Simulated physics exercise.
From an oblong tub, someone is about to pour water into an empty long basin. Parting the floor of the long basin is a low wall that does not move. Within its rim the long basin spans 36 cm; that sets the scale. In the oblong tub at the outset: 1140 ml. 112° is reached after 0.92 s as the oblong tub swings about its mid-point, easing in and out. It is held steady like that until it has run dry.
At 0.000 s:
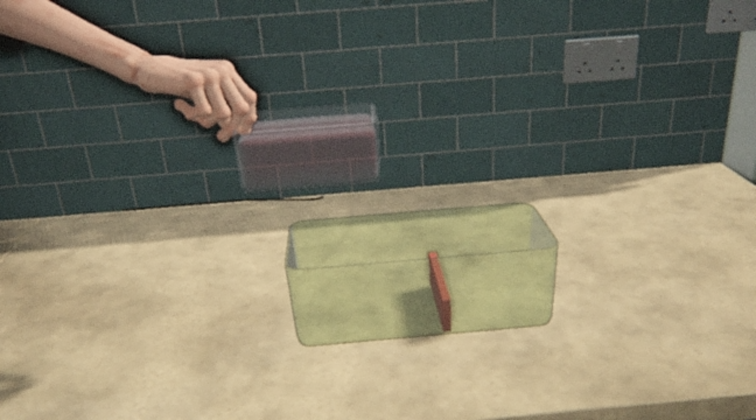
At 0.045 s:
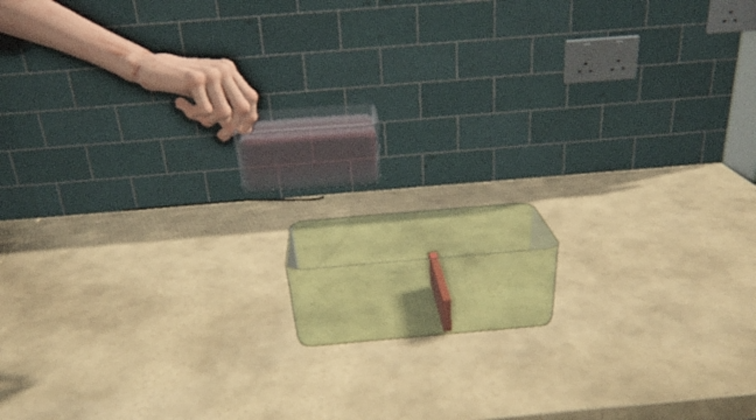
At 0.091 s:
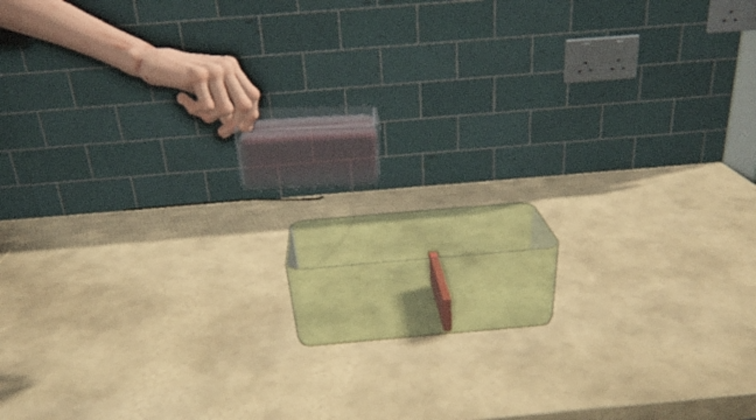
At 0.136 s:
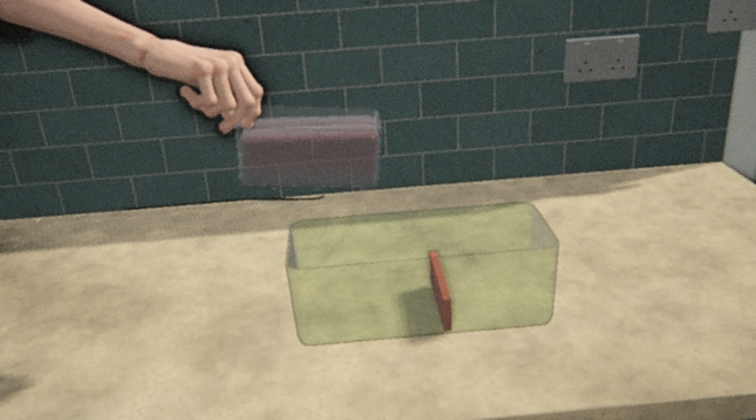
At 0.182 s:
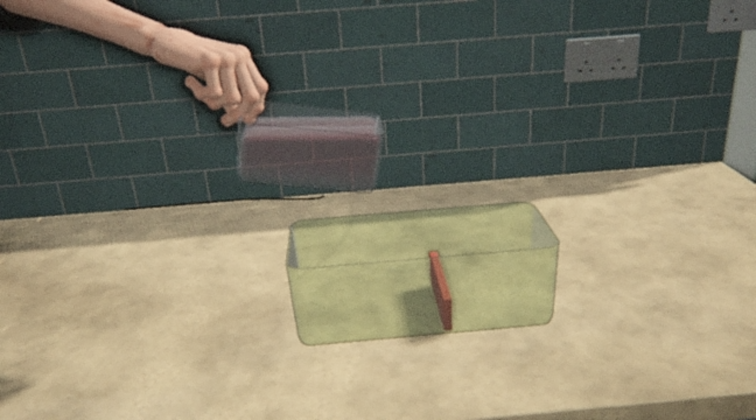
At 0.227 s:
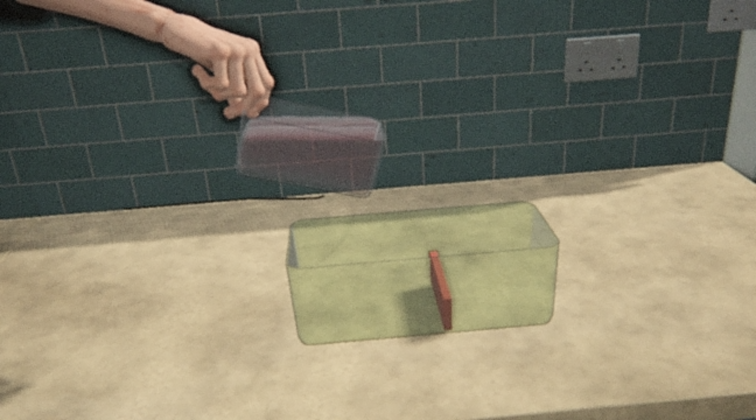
A clear oblong tub of purplish liquid, held up at the left beneath a bare hand and forearm, tilts slowly and slightly, its right end dipping as the hand shifts a little rightward. Below it, a long, see-through yellow-green basin with a low red wall across its floor stays still. The steady view looks slightly down on a mottled beige worktop before dark green tiles and wall sockets.
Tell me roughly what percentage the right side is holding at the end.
At the end it holds about 40 per cent.
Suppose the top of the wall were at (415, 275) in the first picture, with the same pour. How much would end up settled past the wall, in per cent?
Then it comes to around 60 per cent.
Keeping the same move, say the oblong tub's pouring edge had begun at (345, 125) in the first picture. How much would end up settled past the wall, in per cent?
Then I'd expect something near 5 per cent.
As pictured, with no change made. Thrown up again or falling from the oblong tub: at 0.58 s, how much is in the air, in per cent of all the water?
Near 44 in a hundred.
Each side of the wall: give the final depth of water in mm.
I'd expect close to 20 mm on the left and close to 22 mm on the right.
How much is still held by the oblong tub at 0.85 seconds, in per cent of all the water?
Remaining share: Approx. 4 %.
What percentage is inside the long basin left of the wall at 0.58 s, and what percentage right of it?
I'd say about 6 left and about 18 right.
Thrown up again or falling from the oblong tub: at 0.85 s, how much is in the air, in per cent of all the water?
In-air share: About 5 %.
After 0.58 s the tilt is 79° and 31 per cent is still to pour, 6 is left of the wall and 19 right of it.
After 0.85 s the tilt is 110° and 4 per cent is still to pour, 45 is left of the wall and 39 right of it.
After 1.12 s the tilt is 112° and 0 per cent is still to pour, 52 is left of the wall and 40 right of it.
After 1.42 s the tilt is 112° and 0 per cent is still to pour, 52 is left of the wall and 40 right of it.
In the end 52 per cent lies left of the wall, 40 right of it and 8 outside.
